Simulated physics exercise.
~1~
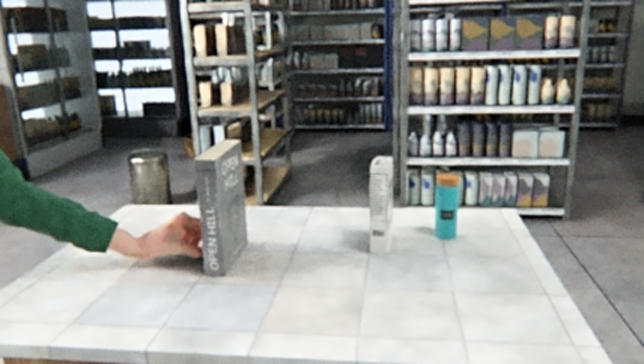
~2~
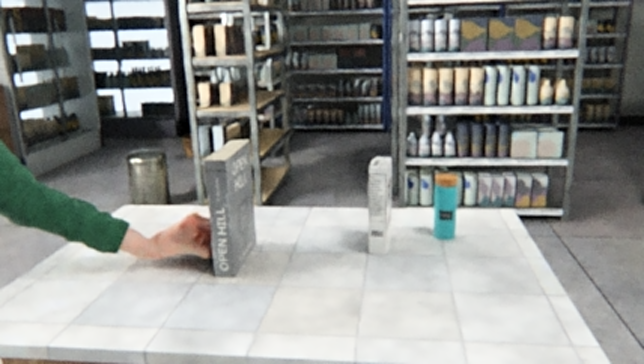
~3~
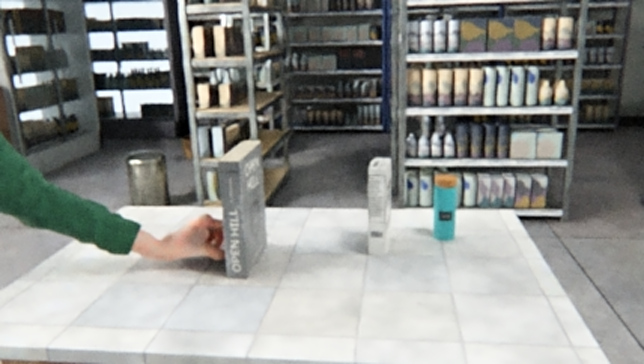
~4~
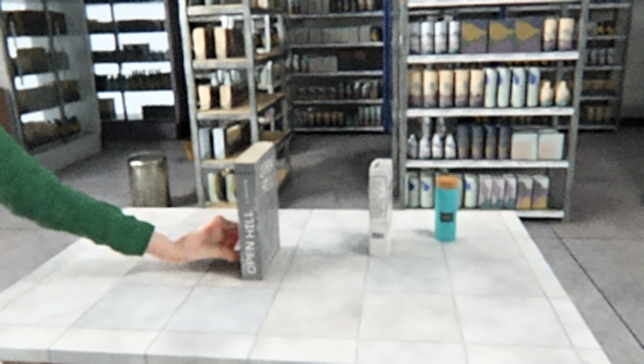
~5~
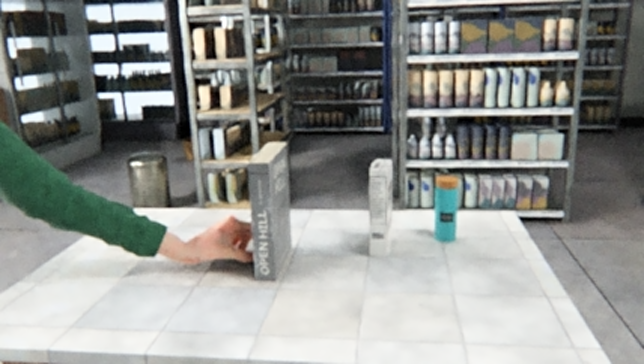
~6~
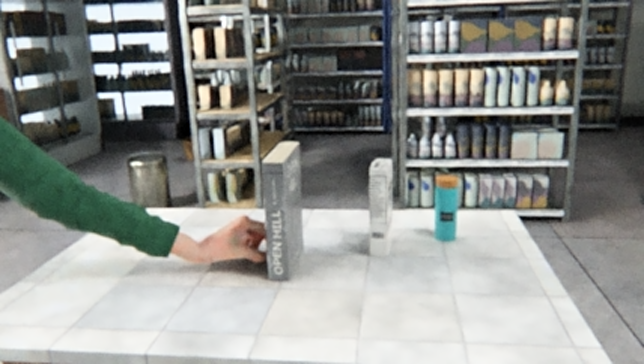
A thick grey book stands upright on a pale tiled table, with the fingers of a hand in a green sleeve against its left side. To its right stand a slim white packet and a turquoise shaker with an orange top, with stocked shelves behind. The hand pushes the book slowly to the right, and it slides in small, steady steps without tipping. The arm reaches farther in as the book moves closer to the packet. At the end the book is still upright, short of the packet, with the fingers beside it and the other two items where they were.
